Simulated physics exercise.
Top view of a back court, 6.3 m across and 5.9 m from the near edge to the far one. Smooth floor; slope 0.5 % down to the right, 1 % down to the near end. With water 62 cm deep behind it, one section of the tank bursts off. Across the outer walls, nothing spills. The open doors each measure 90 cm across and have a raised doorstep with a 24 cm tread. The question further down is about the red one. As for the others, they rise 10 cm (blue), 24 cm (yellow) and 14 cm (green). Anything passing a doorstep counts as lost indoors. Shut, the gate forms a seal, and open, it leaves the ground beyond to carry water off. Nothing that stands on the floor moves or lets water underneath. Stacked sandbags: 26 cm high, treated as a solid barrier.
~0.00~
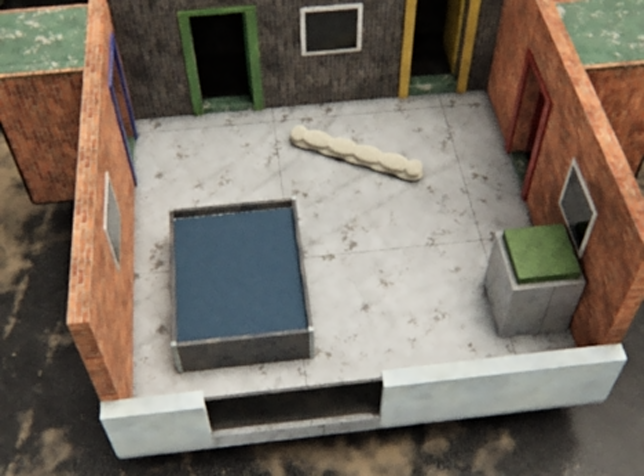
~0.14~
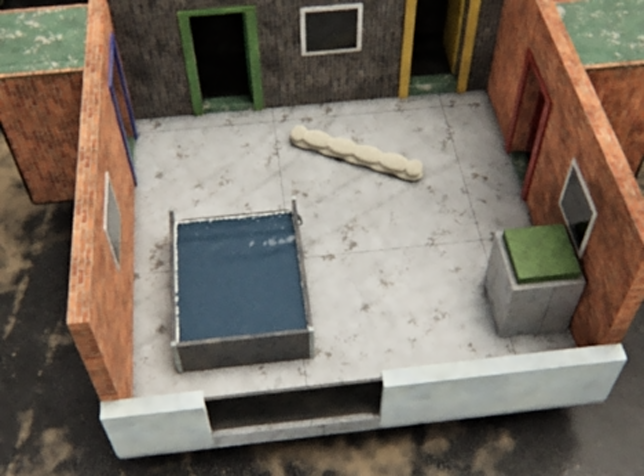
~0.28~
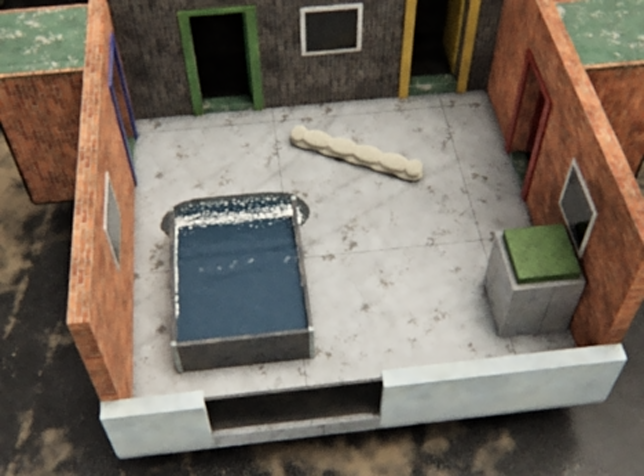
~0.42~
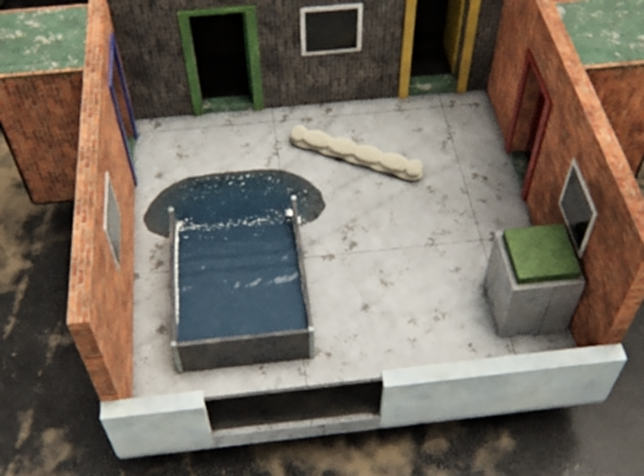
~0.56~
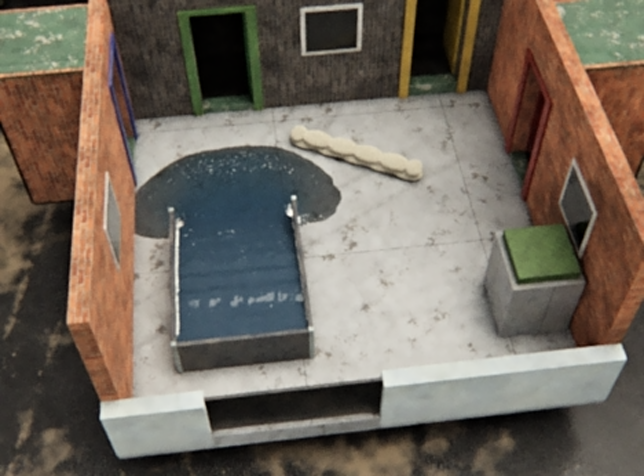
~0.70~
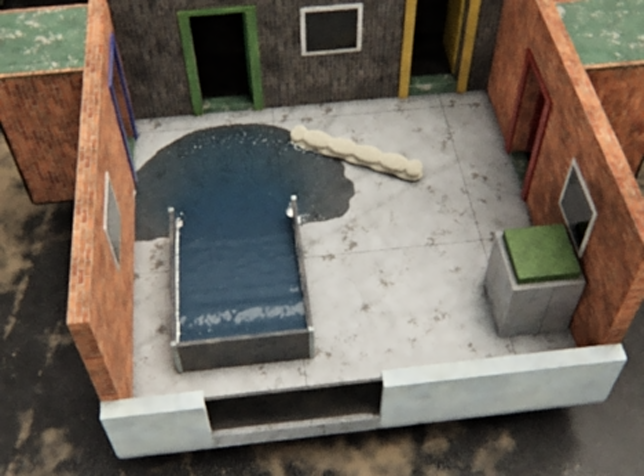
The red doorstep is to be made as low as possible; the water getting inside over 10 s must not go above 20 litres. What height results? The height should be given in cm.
It would have to be roughly 7.5 cm high.
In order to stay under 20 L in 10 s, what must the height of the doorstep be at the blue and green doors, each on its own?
Close to 21 cm (blue) and close to 29 cm (green).
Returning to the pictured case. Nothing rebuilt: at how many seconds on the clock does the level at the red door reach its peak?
It peaks at about 5.0 s.
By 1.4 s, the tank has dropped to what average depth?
Some 37 cm.
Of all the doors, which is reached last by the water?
It's the red one.
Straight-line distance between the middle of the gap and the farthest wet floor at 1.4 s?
About 3.2 m.
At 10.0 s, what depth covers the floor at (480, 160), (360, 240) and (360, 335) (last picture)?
The depths come to about 8, 2 and 7 cm.
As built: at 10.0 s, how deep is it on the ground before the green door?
Some 3.5 cm.
After 1.4 s water covers 25 % of the floor, deepest (30 cm) near (136, 125); it has not reached the red door.
After 3.0 s water covers 50 % of the floor, deepest (30 cm) near (260, 114); it has not reached the red door.
After 10.0 s water covers 95 % of the floor, deepest (12 cm) near (280, 412); 9 cm at the red door, 26 litres in over its 7 cm doorstep.
At the red door as built, the water arrived by 3.7 s and peaked near 14 cm at 4.8 s.
Run again over the same 10 s with other heights there, 26 litres in over 7 cm, 14 litres over 8.5 cm. The limit of 20 litres is kept from about 7.5 cm up.
